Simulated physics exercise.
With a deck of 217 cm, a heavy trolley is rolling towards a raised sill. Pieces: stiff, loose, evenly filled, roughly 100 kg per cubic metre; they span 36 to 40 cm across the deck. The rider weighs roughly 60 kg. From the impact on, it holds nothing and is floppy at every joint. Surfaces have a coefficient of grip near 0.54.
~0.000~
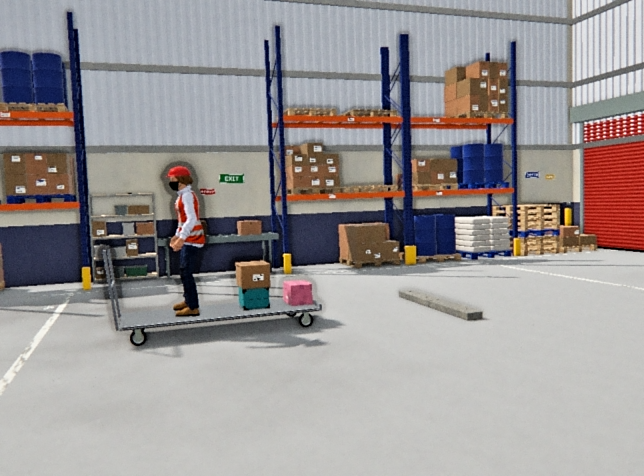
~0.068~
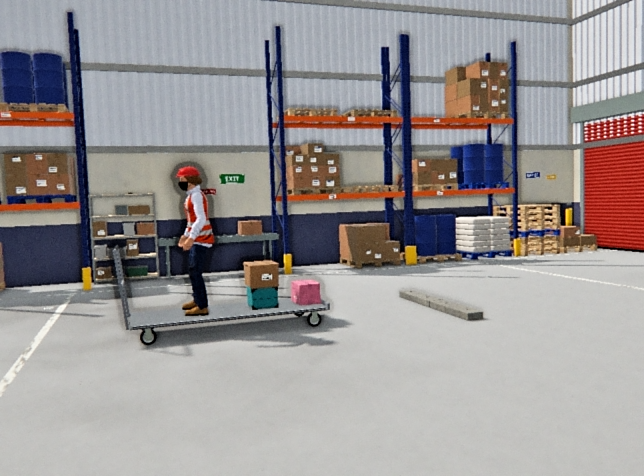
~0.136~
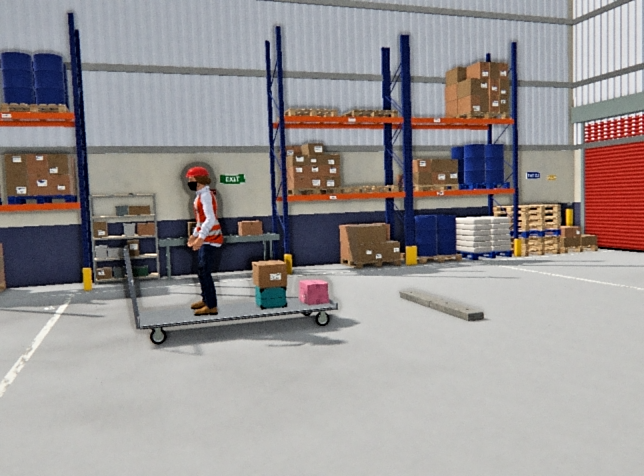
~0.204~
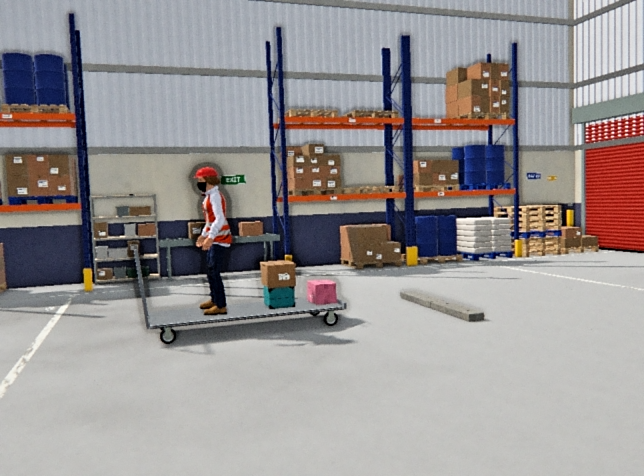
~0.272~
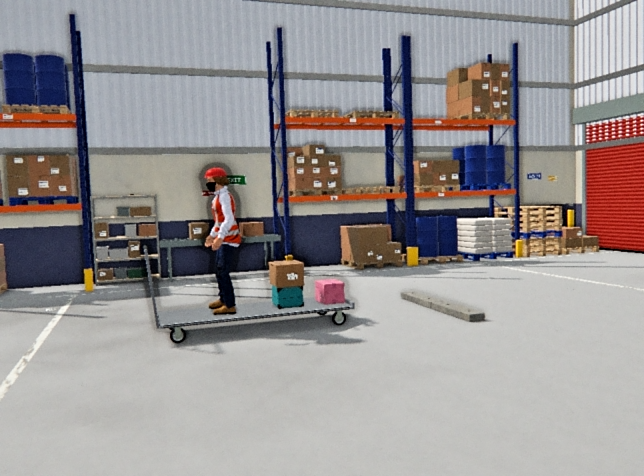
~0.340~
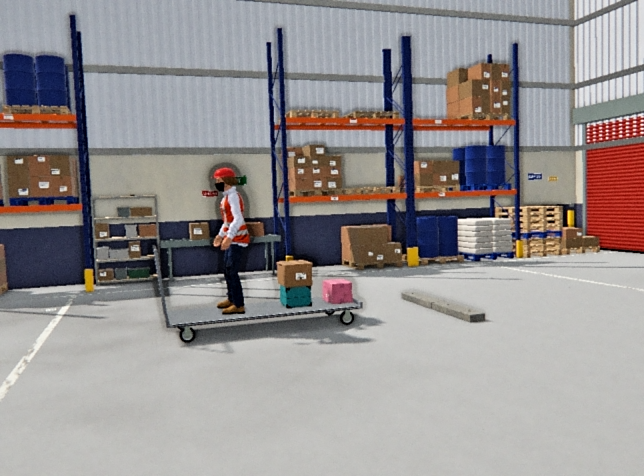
In this clip, a person in a red cap and vest stands on a flat wheeled cart carrying stacked brown and teal boxes and a pink carton, as it rolls a short way rightward across a warehouse floor.
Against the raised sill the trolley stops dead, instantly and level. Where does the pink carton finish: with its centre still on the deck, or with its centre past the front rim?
The pink carton finishes still on the deck.
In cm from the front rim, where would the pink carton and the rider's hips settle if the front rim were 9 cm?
The pink item would end 20 cm behind the front rim, and the hips 80 cm behind it.
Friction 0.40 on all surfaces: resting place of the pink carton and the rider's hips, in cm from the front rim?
So the pink load stays 20 behind while the hips end up 80 behind the front rim.
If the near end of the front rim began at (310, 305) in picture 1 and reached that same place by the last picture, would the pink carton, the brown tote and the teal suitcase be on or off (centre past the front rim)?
Result: Pink gone; brown gone; teal safe.
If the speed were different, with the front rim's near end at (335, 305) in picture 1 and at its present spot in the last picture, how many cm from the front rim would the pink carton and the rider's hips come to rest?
Pink 20 behind, hips 80 behind.
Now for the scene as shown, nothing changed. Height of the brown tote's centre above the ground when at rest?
60 cm.
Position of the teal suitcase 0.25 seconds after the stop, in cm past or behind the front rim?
Roughly 55 cm behind it.
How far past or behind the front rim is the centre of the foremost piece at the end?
The centre ends up some 20 cm behind the front rim.
Impact comes at 1.20 s.
After 1.45 s the pink carton is 17 cm behind the rim, tilted 0°, near (425, 283) in the last picture's view.
After 1.75 s the pink carton is 17 cm behind the rim, tilted 0°, near (425, 283) in the last picture's view.
After 2.20 s the pink carton is 16 cm behind the rim, tilted 0°, near (426, 283) in the last picture's view.
At rest, 3.5 s, nothing is past the rim; behind it, pink carton, teal suitcase, brown tote and the rider's hips.
